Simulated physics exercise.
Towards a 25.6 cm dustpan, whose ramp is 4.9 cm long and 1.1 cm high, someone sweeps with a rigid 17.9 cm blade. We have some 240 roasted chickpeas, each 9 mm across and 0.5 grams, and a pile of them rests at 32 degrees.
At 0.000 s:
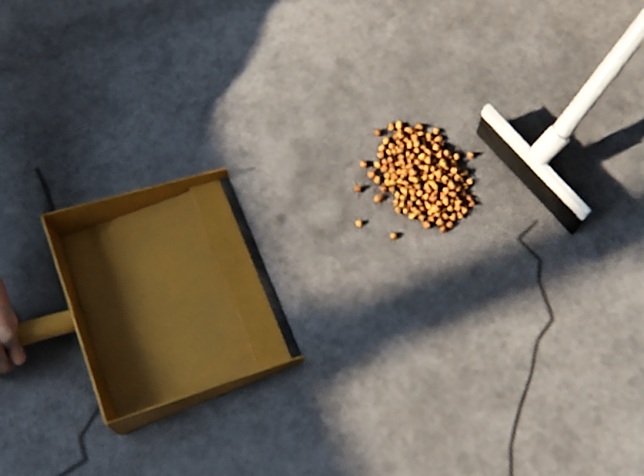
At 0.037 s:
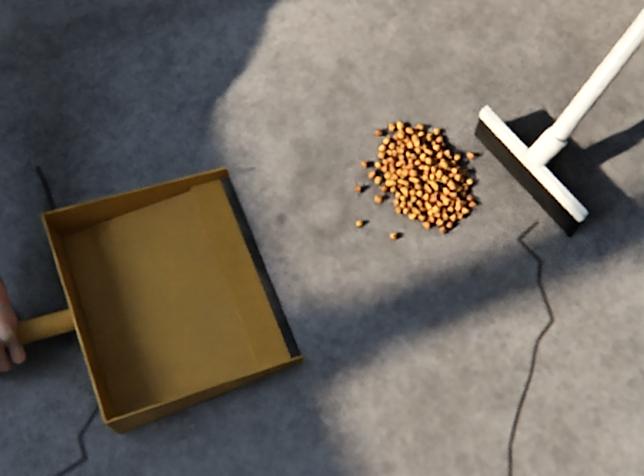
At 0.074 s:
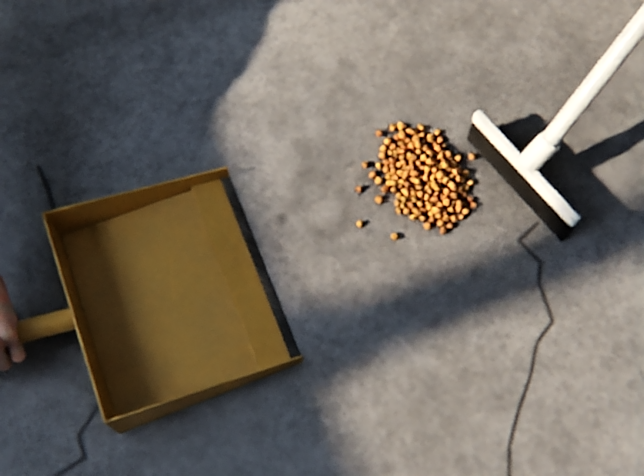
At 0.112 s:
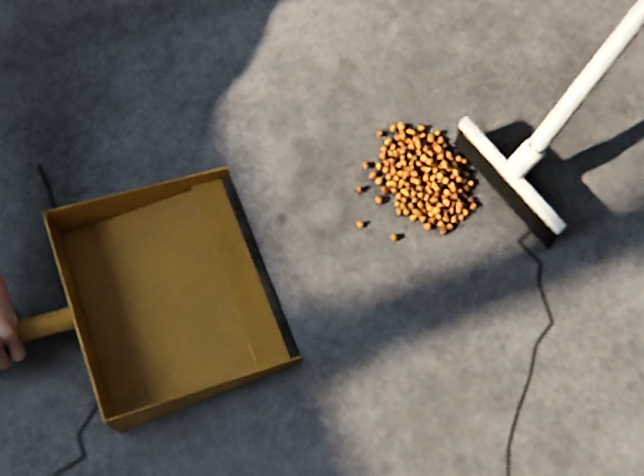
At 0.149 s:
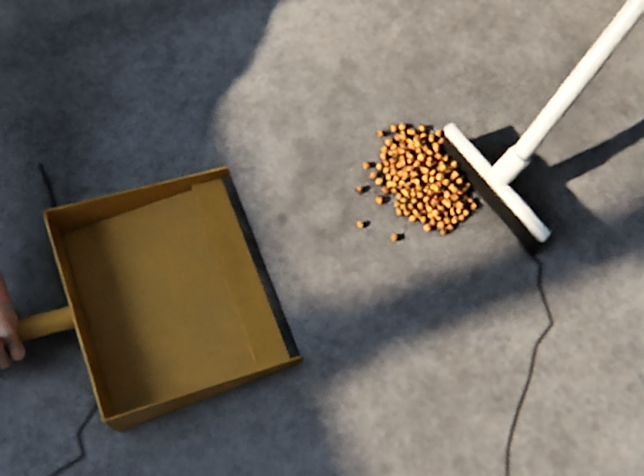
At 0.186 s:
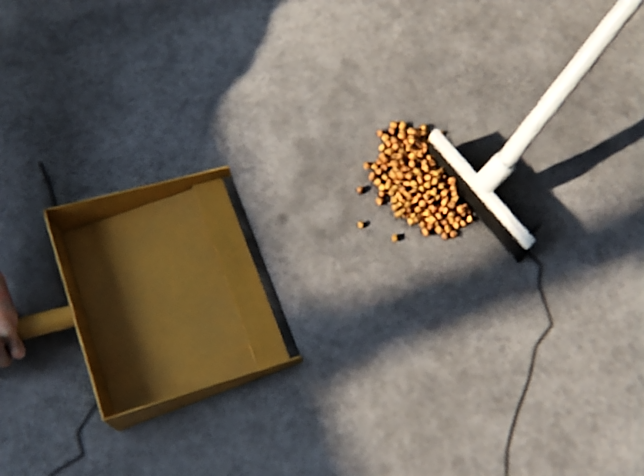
A white-handled broom with a black edge slid down and left across the gray floor and pushed into a pile of small orange-brown pieces, while a hand held a mustard-colored dustpan at left.
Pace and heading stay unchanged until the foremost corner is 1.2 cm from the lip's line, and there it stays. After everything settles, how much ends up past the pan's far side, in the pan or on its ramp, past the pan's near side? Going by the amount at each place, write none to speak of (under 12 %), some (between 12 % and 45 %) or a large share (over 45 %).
Far side: None to speak of, pan: Some, near side: None to speak of.
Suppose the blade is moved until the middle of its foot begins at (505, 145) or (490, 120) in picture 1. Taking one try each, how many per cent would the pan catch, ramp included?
Close to 30 in a hundred, then close to 15 in a hundred.
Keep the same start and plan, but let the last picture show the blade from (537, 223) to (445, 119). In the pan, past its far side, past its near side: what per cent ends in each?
Pan 15; far 15; near 0.
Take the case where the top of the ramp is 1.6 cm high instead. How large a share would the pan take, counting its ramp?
In that case some 25 per cent.
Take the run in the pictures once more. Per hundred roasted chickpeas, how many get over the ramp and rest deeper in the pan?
Estimate: About 0 %.
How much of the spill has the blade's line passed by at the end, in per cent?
Around 35 per cent.
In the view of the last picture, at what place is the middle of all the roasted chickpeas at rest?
Somewhere near (268, 242) in the last picture.
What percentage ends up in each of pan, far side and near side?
Far side 0 %, pan 25 %, near side 0 %.
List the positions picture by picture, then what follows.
The first frame shows blade from (584, 214) to (487, 113), moved 0.0 cm, 0 of the pieces shifted so far; middle of the pieces at (426, 174); pan at (162, 304).
The second frame shows blade from (581, 216) to (485, 114), moved 0.4 cm, 0 of the pieces shifted so far; middle of the pieces at (427, 174).
The third frame shows blade from (573, 221) to (477, 118), moved 1.5 cm, 0 of the pieces shifted so far; middle of the pieces at (427, 174).
The fourth frame shows blade from (559, 229) to (464, 125), moved 3.4 cm, 1 of the pieces shifted so far; middle of the pieces at (428, 175).
The fifth frame shows blade from (543, 236) to (450, 131), moved 5.5 cm, 49 of the pieces shifted so far; middle of the pieces at (427, 176).
The sixth frame shows blade from (528, 244) to (435, 138), moved 7.6 cm, 215 of the pieces shifted so far; middle of the pieces at (419, 180); pan at (162, 301). The blade's pace is about 0.56 m/s.
After 0.40 s, middle of the blade 15 cm from the lip; 0 % over the lip, far side 0 %, near side 0 %.
After 0.54 s, middle of the blade 7 cm from the lip; 0 % over the lip, far side 0 %, near side 0 %.
After 0.80 s, middle of the blade 4 cm from the lip; 25 % over the lip, far side 0 %, near side 0 %.
At rest (1.2 s), far side 0 %, pan 25 %, near side 0 %, in front of the lip or behind the blade 70 %.
